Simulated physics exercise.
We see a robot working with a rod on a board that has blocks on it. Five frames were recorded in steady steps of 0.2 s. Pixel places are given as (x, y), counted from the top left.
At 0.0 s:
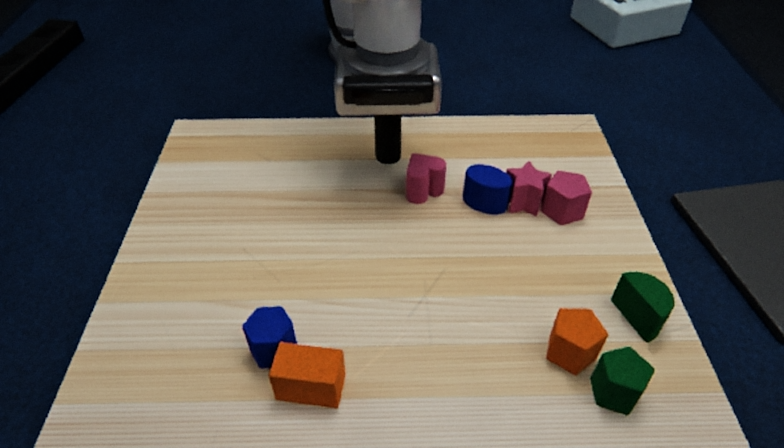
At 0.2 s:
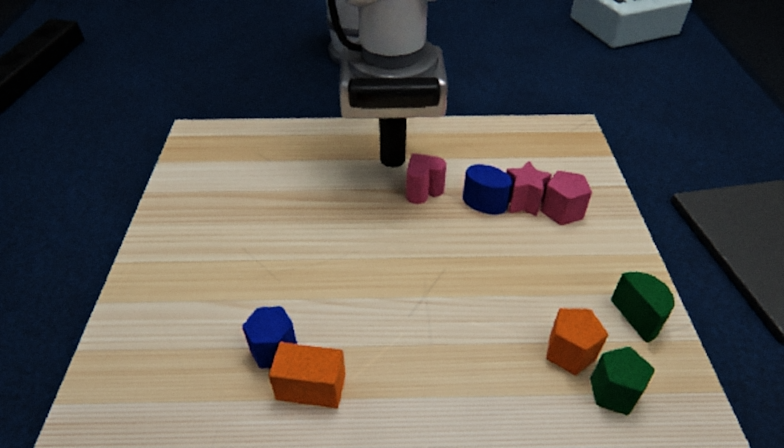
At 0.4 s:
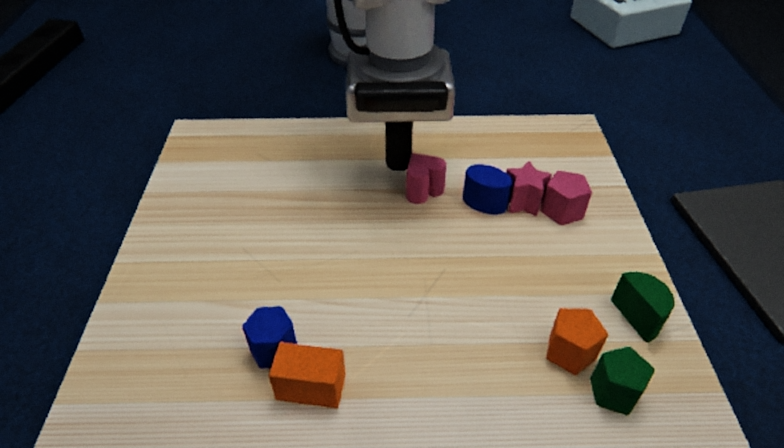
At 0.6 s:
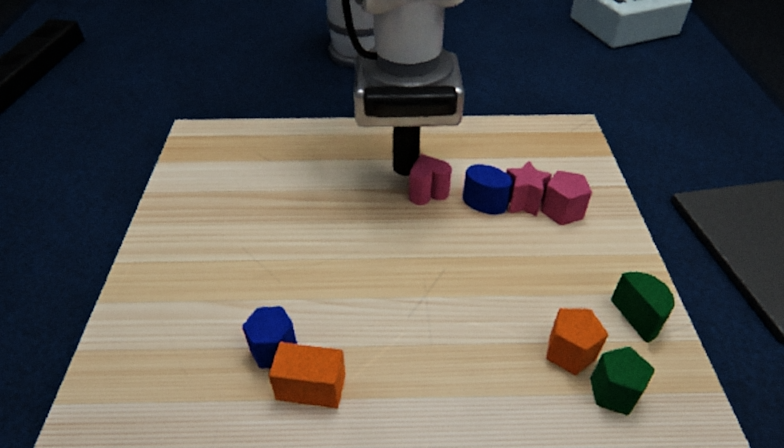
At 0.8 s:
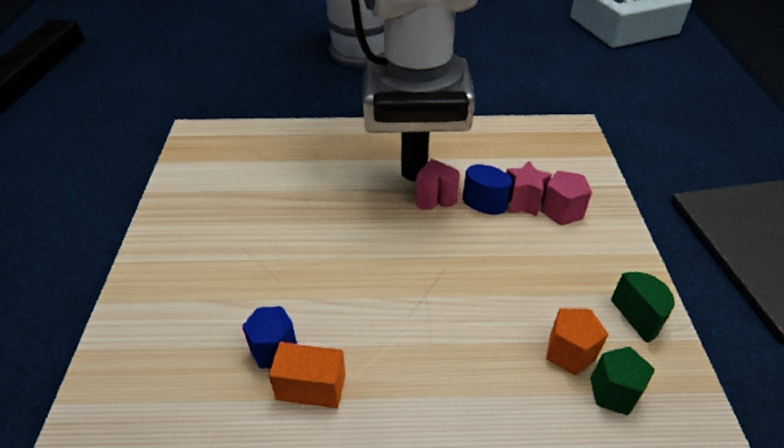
A robot arm with a dark rod reaches over the far edge of a pale wooden board on a dark blue surface, seen from above and in front by a still camera. A pink heart, blue oval block, pink star and pink pentagon line the upper right, with blue and orange blocks lower left and orange and green ones lower right. The rod moves slowly right and slightly nearer, nudging the heart a little toward the blue oval, while the other blocks stay still.
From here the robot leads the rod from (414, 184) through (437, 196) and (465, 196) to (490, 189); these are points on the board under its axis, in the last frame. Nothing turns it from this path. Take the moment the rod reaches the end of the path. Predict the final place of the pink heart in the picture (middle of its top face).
My best guess is (469, 193).
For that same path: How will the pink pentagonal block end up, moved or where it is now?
In the end it has been moved.
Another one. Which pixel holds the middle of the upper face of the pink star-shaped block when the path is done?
It will end up at (552, 175).
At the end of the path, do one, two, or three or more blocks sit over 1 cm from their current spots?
Total: Three-plus.
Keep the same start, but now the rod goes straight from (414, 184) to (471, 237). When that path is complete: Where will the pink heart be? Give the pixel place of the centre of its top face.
In the picture, that point is around (502, 227).
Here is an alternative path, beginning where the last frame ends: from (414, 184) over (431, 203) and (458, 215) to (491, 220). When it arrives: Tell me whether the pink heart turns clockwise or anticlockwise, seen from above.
Clockwise.
On the path given first. One third of the way, rod (439, 185); pink heart (459, 186), turned 20° clockwise.
Two thirds of the way, rod (467, 185); pink heart (468, 193), turned 35° clockwise; blue oval block (504, 177), turned 15° clockwise; pink star-shaped block (539, 176); pink pentagonal block (577, 184).
At the end, rod (492, 178); pink heart (468, 193), turned 35° clockwise; blue oval block (519, 179), turned 65° clockwise; pink star-shaped block (552, 175); pink pentagonal block (589, 185).
